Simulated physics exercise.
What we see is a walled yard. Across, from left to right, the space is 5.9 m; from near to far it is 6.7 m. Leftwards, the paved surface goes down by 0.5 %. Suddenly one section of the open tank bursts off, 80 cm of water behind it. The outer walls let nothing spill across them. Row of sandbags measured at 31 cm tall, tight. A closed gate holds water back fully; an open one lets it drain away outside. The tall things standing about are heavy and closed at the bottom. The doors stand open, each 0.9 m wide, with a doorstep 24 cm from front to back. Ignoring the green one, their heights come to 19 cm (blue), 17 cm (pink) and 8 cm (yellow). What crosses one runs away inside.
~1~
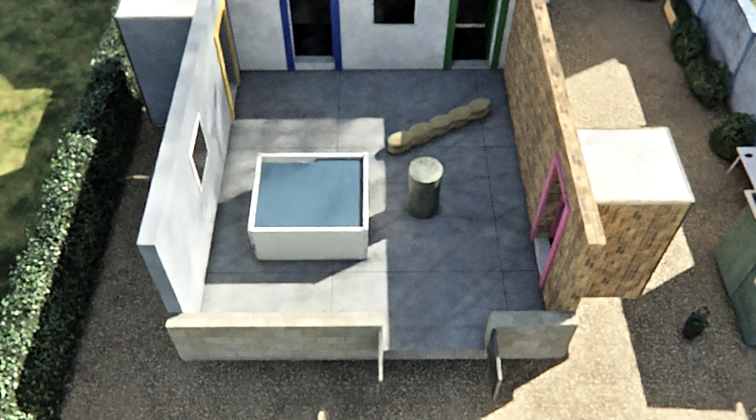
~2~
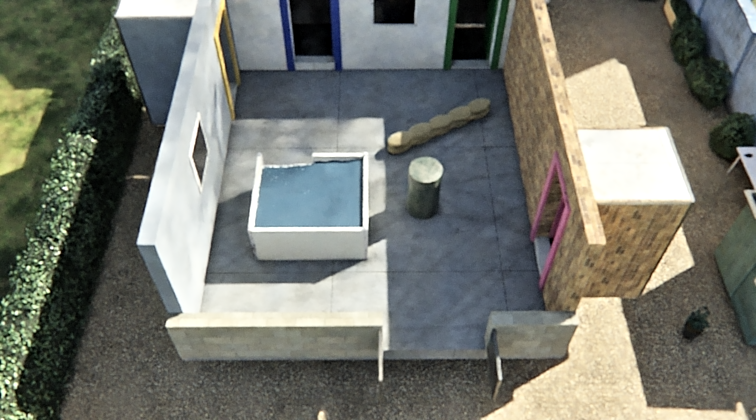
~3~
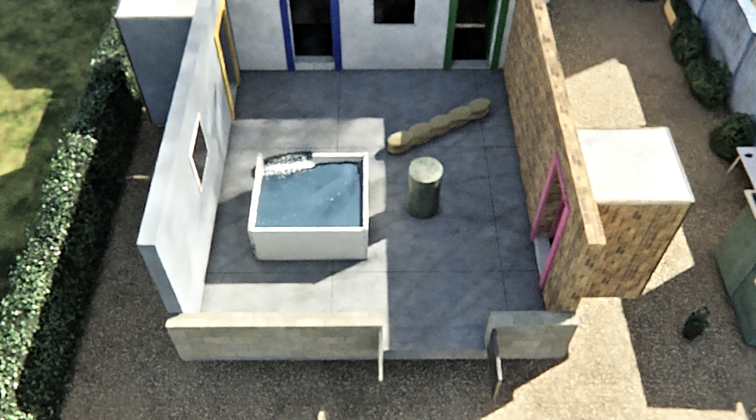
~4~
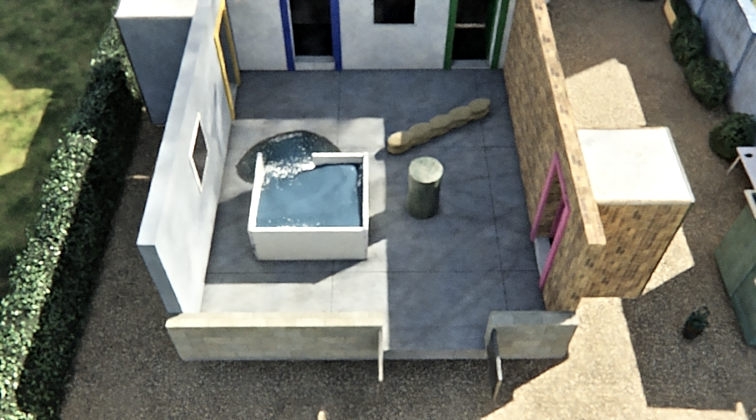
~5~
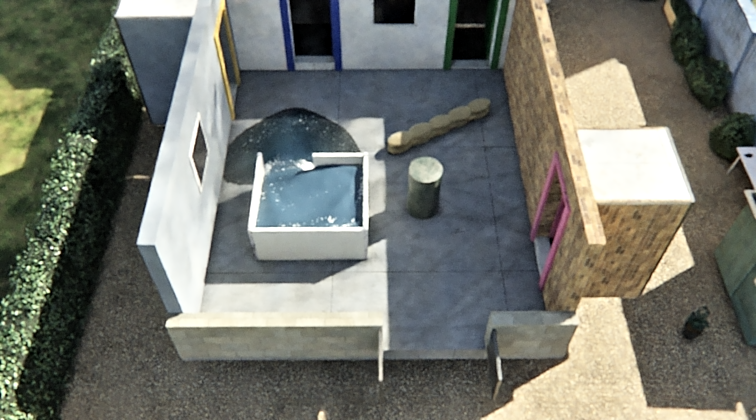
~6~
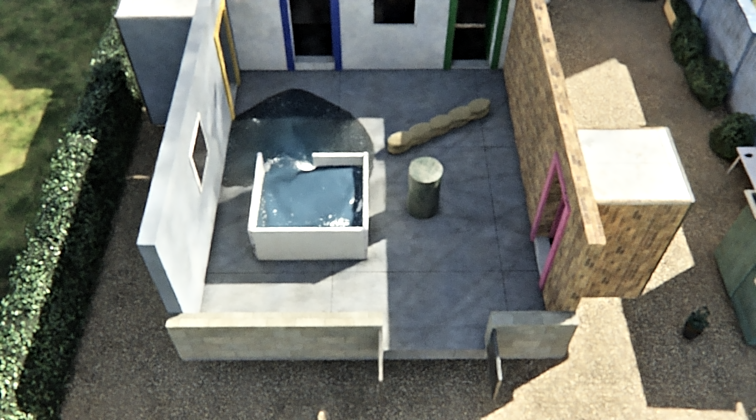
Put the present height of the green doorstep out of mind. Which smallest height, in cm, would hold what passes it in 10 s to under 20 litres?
It would have to be roughly 17 cm high.
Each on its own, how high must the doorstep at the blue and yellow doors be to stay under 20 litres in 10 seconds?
About 25 cm at blue and about 22 cm at yellow.
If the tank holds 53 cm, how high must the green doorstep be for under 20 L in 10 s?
Around 10.0 cm high.
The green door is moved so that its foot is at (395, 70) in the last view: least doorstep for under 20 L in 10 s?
About 11.5 cm.
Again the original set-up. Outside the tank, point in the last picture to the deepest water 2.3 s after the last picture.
Look close to (238, 87).
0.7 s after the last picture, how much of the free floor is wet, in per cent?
I'd say near 30 percent.
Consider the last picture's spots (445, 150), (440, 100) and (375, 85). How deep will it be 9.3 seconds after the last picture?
Close to 1, 9 and 10 cm, one after the other.
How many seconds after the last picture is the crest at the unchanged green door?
The level tops out near 4.5 seconds.
Then, 0.7 s after the last picture water covers 30 % of the floor, deepest (50 cm) near (241, 71); it has not reached the green door.
Then, 2.3 s after the last picture water covers 40 % of the floor, deepest (30 cm) near (238, 87); 6 cm at the green door, 0 litres in over its 5 cm doorstep.
Then, 9.3 s after the last picture water covers 85 % of the floor, deepest (12 cm) near (353, 70); 11 cm at the green door, 227 litres in over its 5 cm doorstep.
At the green door as built, the water peaked near 19 cm, 4.7 s after the last picture.
Run again over the same 10 s with other heights there, 31 litres in over 15.5 cm, 6 litres over 21 cm. The limit of 20 litres is kept from about 17 cm up.
